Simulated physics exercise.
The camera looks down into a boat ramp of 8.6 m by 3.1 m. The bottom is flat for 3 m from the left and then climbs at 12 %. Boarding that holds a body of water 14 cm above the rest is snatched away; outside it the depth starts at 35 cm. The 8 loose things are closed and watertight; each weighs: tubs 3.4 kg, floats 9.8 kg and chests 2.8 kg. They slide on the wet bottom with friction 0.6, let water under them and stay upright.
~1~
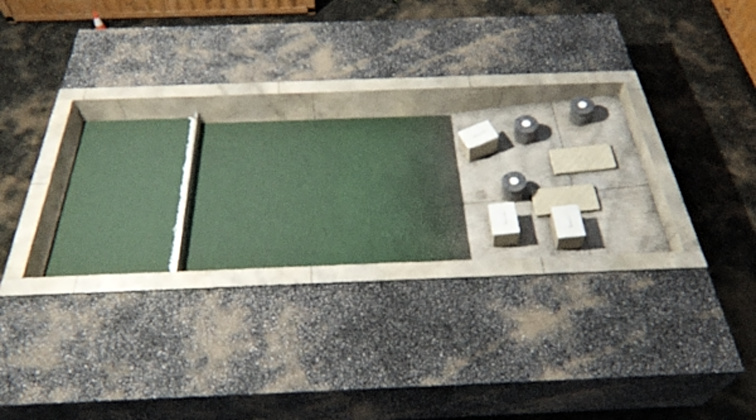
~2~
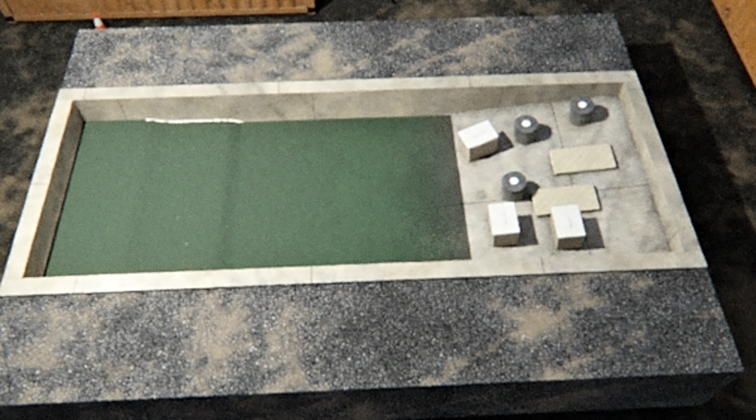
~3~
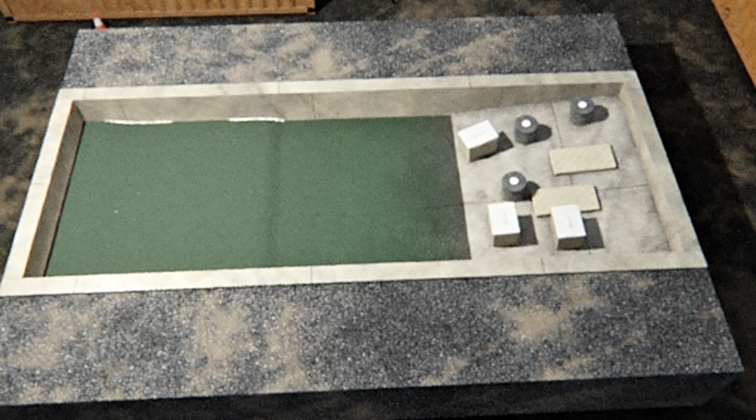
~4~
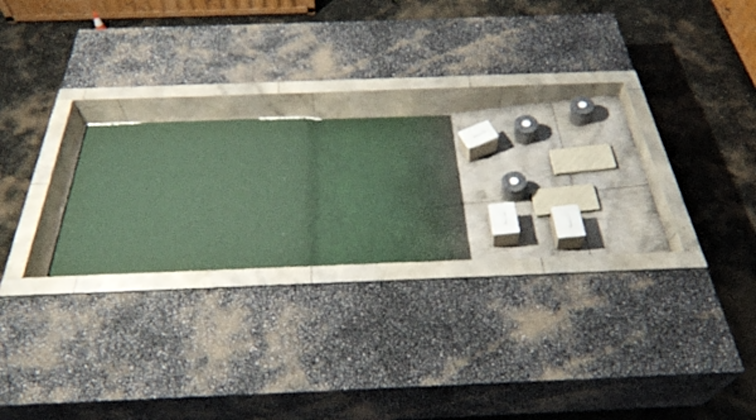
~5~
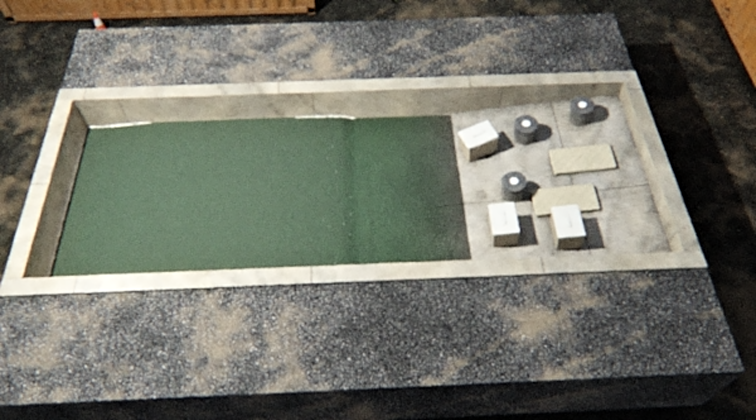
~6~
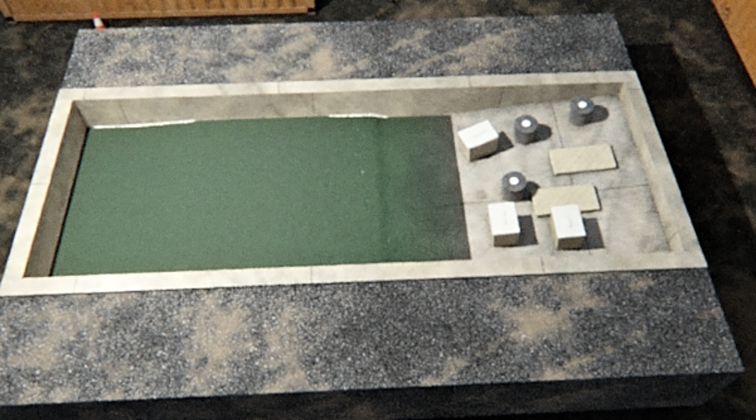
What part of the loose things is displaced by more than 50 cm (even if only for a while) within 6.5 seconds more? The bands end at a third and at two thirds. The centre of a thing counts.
Share: From one to two thirds.
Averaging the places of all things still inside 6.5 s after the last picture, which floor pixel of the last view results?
At about (454, 187).
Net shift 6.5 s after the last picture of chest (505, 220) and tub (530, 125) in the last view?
In that order: 200 cm, 200 cm.
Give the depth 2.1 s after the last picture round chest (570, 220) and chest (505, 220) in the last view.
Roughly 2 and 6 cm.
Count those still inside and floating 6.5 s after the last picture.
I count 5.
Then, 0.6 s after the last picture 0 of 8 are over 50 cm from their spots; 0 afloat.
Then, 2.1 s after the last picture 0 of 8 are over 50 cm from their spots; 3 afloat.
Then, 4.1 s after the last picture 4 of 8 are over 50 cm from their spots; 5 afloat.
Then, 6.5 s after the last picture 5 of 8 are over 50 cm from their spots, and 5 have been at some point; 5 afloat.
